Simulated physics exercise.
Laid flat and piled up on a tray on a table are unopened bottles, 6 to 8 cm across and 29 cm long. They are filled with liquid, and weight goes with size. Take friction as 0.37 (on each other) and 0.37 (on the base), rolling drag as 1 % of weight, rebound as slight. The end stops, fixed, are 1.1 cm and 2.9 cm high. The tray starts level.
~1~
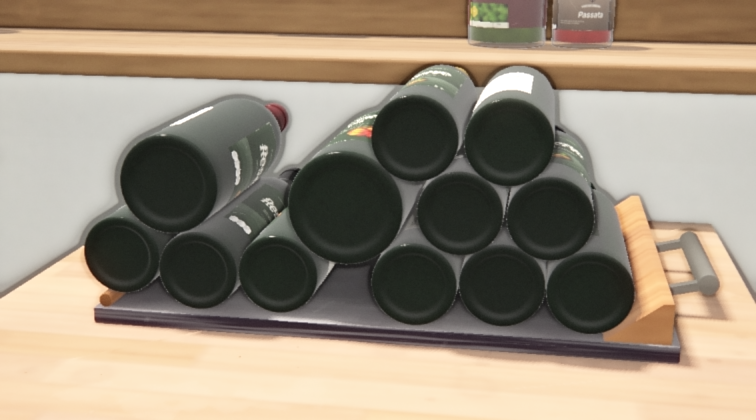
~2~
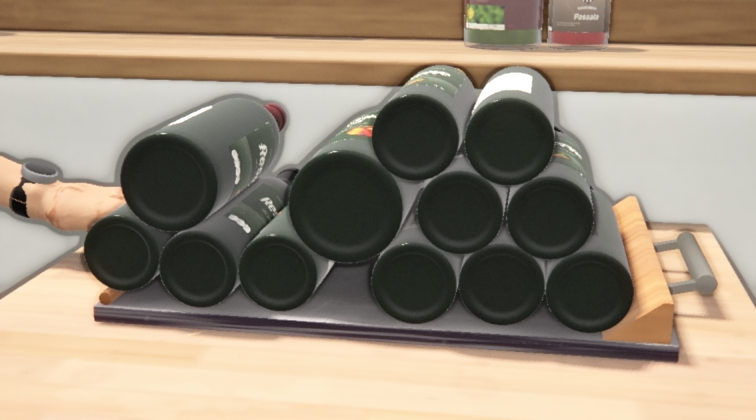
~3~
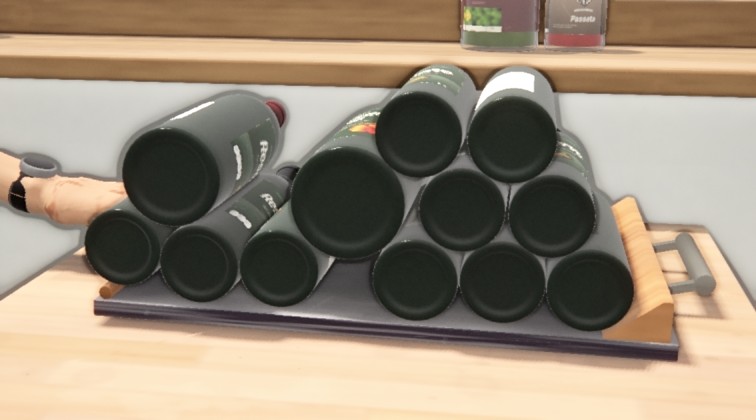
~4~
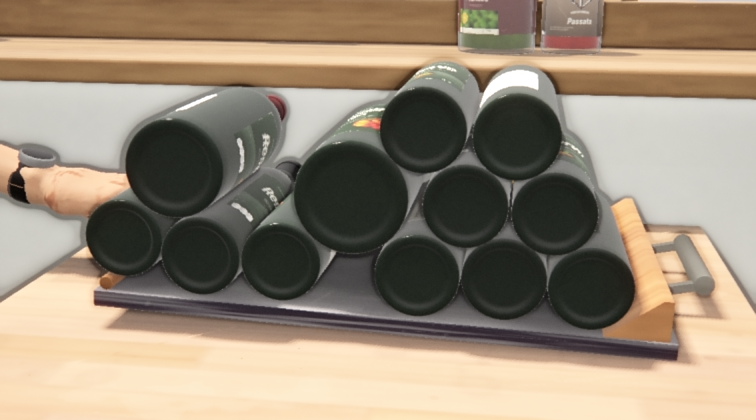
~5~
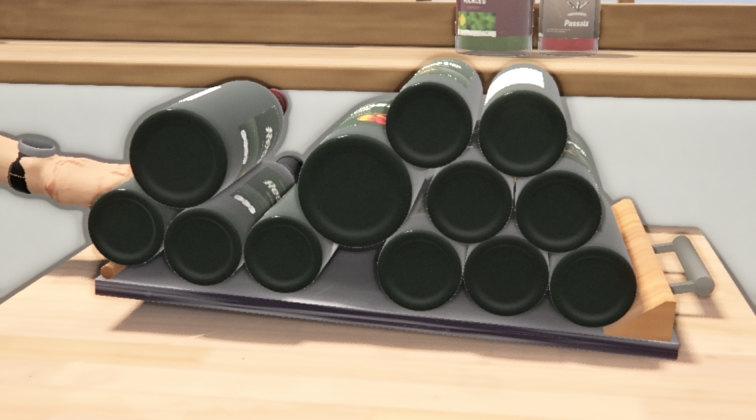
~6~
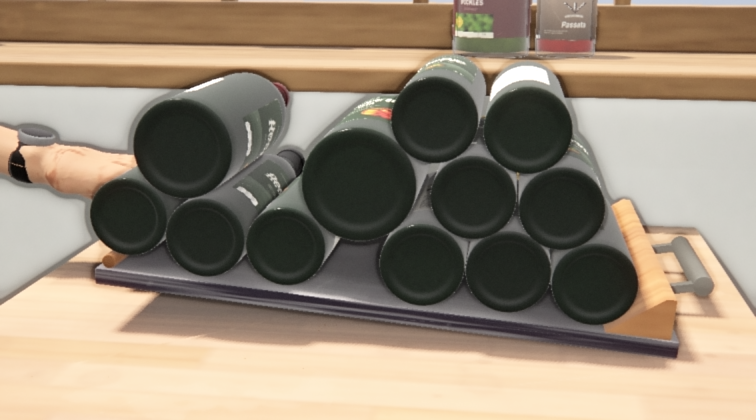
On a wooden table, a hand slowly raises the left end of a tray of piled bottles.
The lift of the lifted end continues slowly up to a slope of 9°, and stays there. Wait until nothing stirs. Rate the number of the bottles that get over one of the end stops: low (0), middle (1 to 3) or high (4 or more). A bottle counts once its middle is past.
Low (0).
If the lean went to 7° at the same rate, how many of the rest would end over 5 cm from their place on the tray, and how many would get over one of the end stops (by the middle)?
In that case 0 shift, 0 get out.
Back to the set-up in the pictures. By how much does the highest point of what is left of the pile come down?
Some 0 cm lower.
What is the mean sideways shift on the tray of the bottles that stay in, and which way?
Some 0 cm rightwards.
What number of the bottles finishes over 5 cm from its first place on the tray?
The count is 0.
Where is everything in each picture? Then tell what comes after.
In the first picture, 12 bottles, 5 on the base, highest (509, 143); left round bar (1.1 cm) (105, 293); right wedge (2.9 cm) (668, 304).
In the second picture, tray just starting; stops (105, 292) and (667, 304); pile unchanged.
In the third picture, left end up 1°; stops (105, 286) and (668, 303); pile unchanged.
In the fourth picture, left end up 2°; stops (106, 276) and (668, 302); pile unchanged.
In the fifth picture, left end up 4°; stops (107, 266) and (670, 301); pile unchanged.
In the sixth picture, left end up 5°; stops (109, 255) and (671, 300); pile unchanged.
Then, 0.17 s past the final picture, left end up 9°; 0 now displaced over 5 cm; not one over the end stops.
Then, 0.37 s past the final picture, left end up 9°; 0 now displaced over 5 cm; not one over the end stops.
All still, 0.6 s past the final picture, 0 moved over 5 cm; not one over the end stops; top of the pile 16 cm high, from 16 cm.
